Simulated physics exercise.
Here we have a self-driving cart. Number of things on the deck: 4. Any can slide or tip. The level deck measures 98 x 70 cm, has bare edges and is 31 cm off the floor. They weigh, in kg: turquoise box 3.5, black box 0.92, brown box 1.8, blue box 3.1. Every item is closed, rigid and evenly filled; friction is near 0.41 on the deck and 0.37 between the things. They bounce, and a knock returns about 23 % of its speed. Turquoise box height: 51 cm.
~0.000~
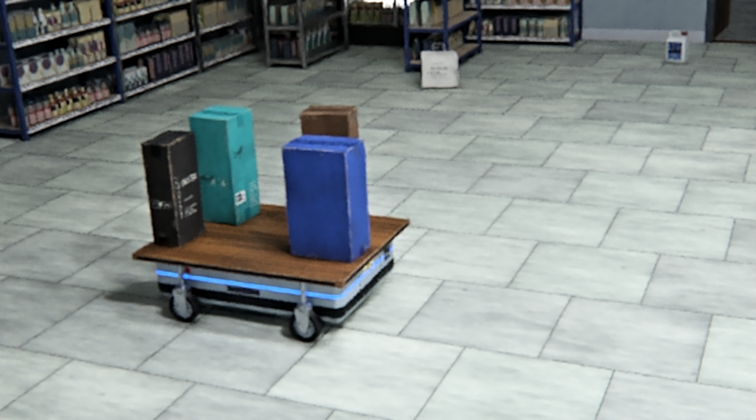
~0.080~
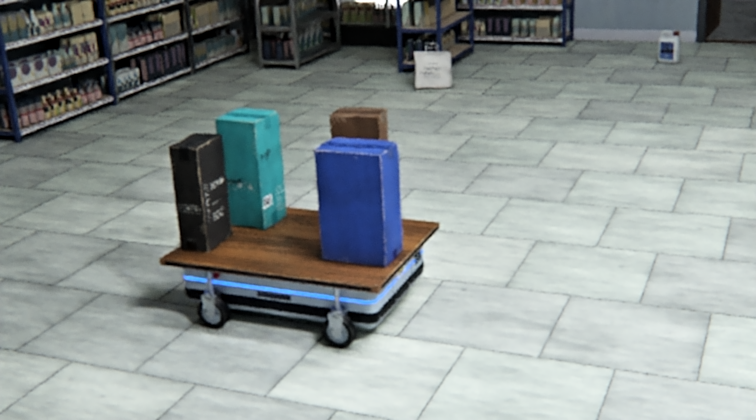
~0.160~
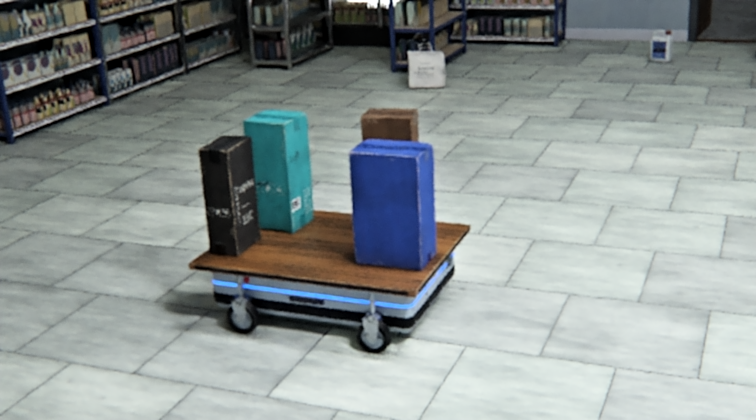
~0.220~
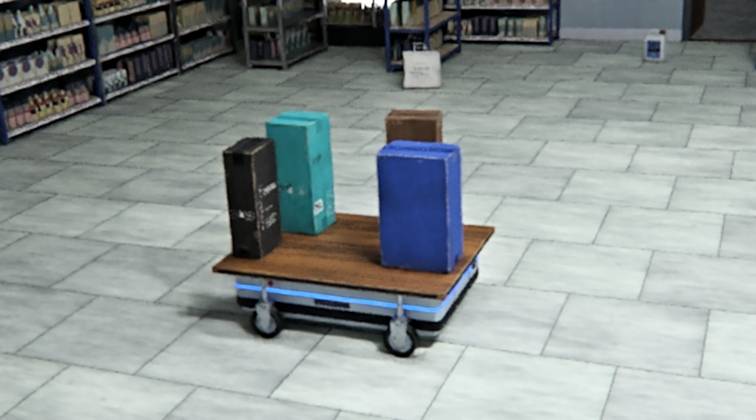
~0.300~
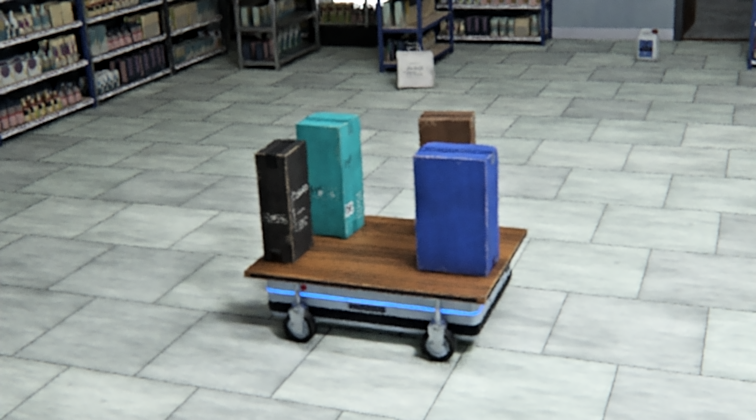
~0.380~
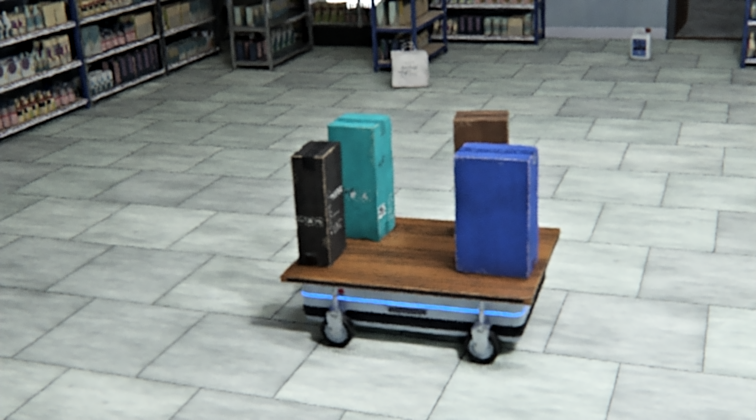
A low, wheeled cart with a wooden deck and a glowing blue strip rolls across the grey tiled floor of a shop, seen from slightly above. It carries four upright boxes: black at left, turquoise behind it, brown at the back and blue at front right, with stocked shelves beyond. The cart moves steadily rightward and slightly nearer, boxes upright, while the view shifts slightly.
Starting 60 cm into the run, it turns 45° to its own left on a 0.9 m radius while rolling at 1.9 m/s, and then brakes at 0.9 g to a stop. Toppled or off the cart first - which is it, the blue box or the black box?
It is the first one that goes first.
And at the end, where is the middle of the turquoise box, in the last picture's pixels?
Look near (612, 149) and you'll find it.
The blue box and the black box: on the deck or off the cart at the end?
Final state - blue box: Beyond the limits; black box: Inside the limits.
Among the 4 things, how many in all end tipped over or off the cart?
3.
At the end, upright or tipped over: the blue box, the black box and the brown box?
Final state - blue box: Goes over; black box: Goes over; brown box: Goes over.
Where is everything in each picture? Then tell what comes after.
Cart 0 cm along; blue box (327, 198); black box (174, 188), in the first frame.
Cart 15 cm along; turquoise box (252, 169), in the second frame.
Cart 30 cm along; turquoise box (280, 171), in the third frame.
Cart 42 cm along; turquoise box (301, 173), in the fourth frame.
Cart 57 cm along; turquoise box (331, 175), in the fifth frame.
Cart 72 cm along; blue box (497, 210); black box (320, 203), in the sixth frame.
After 0.58 s, cart 110 cm along, turned 23°; blue box moved 19 cm near (605, 205); brown box 27° off upright.
After 0.78 s, cart 148 cm along, turned 43°; blue box now off the cart; black box moved 4 cm near (531, 200); brown box 72° off upright.
After 0.98 s, cart 178 cm along, turned 45°; black box 4° off upright near (609, 185); brown box on its side; turquoise box moved 4 cm.
After 1.18 s, cart 181 cm along, turned 45°, stopped; black box 45° off upright near (652, 180); brown box on its side; turquoise box moved 21 cm.
In the end (1.9 s), off the cart, blue box; toppled on the deck, black box and brown box; not toppled but over 10 cm from the start, turquoise box. At the end, from the last picture's camera, black box near (679, 204). Blue box went at 0.66 s; black box went at 1.16 s.
